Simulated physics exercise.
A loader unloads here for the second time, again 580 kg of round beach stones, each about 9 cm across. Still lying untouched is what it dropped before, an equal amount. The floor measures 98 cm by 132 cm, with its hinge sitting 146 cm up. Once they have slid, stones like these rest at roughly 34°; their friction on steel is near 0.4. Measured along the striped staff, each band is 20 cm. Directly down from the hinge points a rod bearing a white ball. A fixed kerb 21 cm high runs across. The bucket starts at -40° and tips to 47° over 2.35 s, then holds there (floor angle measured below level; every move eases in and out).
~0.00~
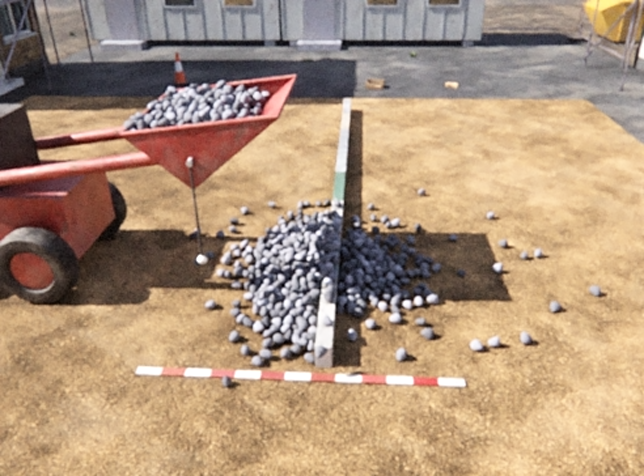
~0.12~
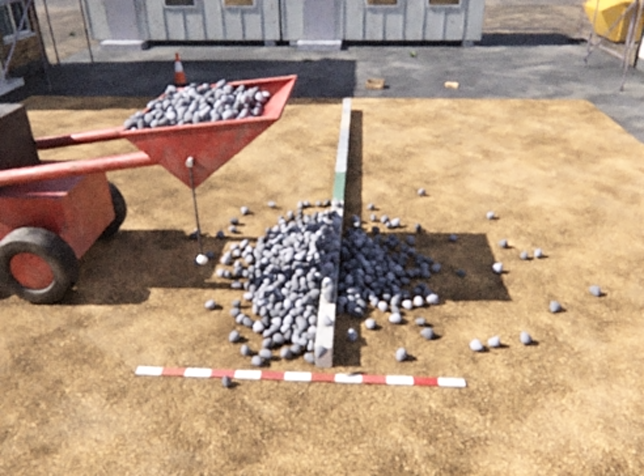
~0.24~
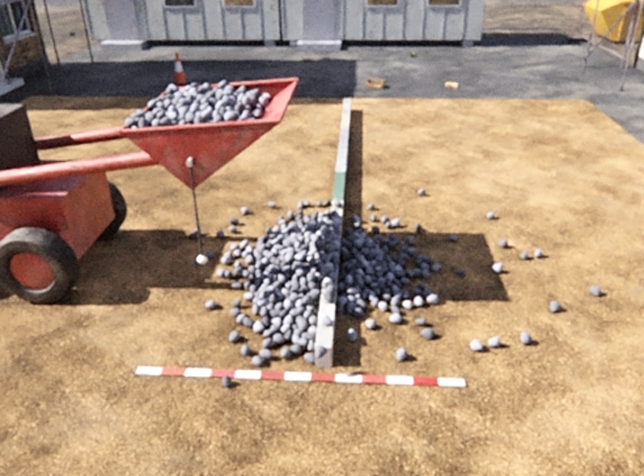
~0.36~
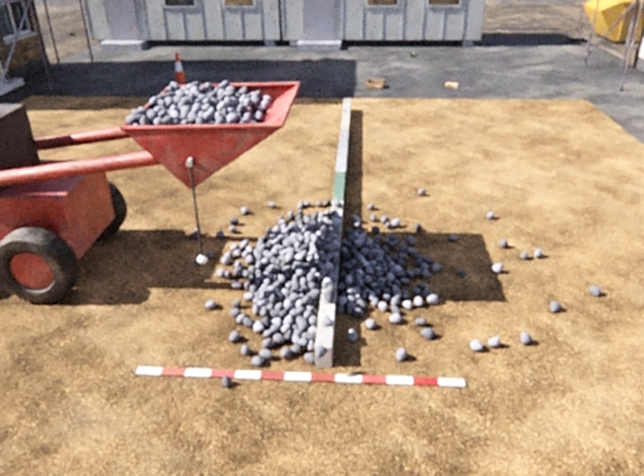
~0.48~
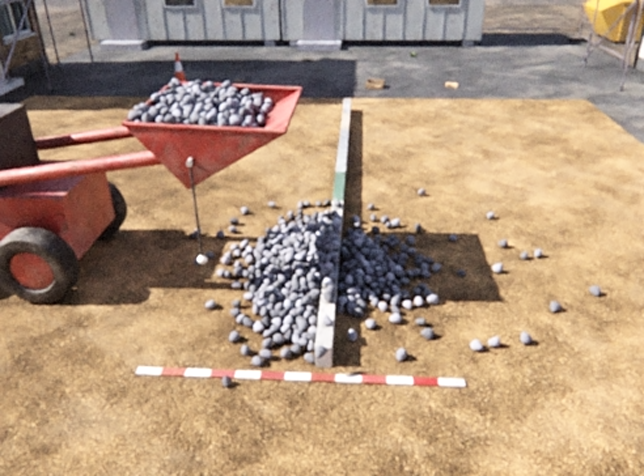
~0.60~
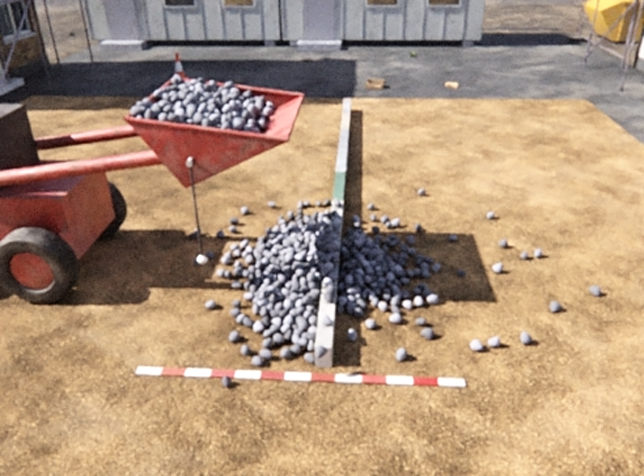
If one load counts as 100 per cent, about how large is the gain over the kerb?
Around 32 per cent.
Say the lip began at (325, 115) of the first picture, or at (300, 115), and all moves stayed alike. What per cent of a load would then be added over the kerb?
Near 90 in a hundred, then near 55 in a hundred.
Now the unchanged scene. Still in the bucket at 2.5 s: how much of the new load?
Around 0 per cent of the load is still inside.
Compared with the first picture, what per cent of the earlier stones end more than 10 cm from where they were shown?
About 20 per cent.
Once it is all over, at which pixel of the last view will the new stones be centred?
Their centre rests close to (307, 258).
After 1.8 s the floor is at 33°; in per cent of one load, 80 in the bucket, 92 on this side of the kerb, 27 over the kerb; the foremost stones are at (527, 268).
After 2.5 s the floor is at 47°; in per cent of one load, 1 in the bucket, 148 on this side of the kerb, 51 over the kerb; the foremost stones are at (527, 268).
After 2.8 s the floor is at 47°; in per cent of one load, 0 in the bucket, 142 on this side of the kerb, 58 over the kerb; the foremost stones are at (527, 268).
After 5.6 s the floor is at 47°; in per cent of one load, 0 in the bucket, 141 on this side of the kerb, 59 over the kerb; the foremost stones are at (527, 268). Net gain over the kerb, 32.
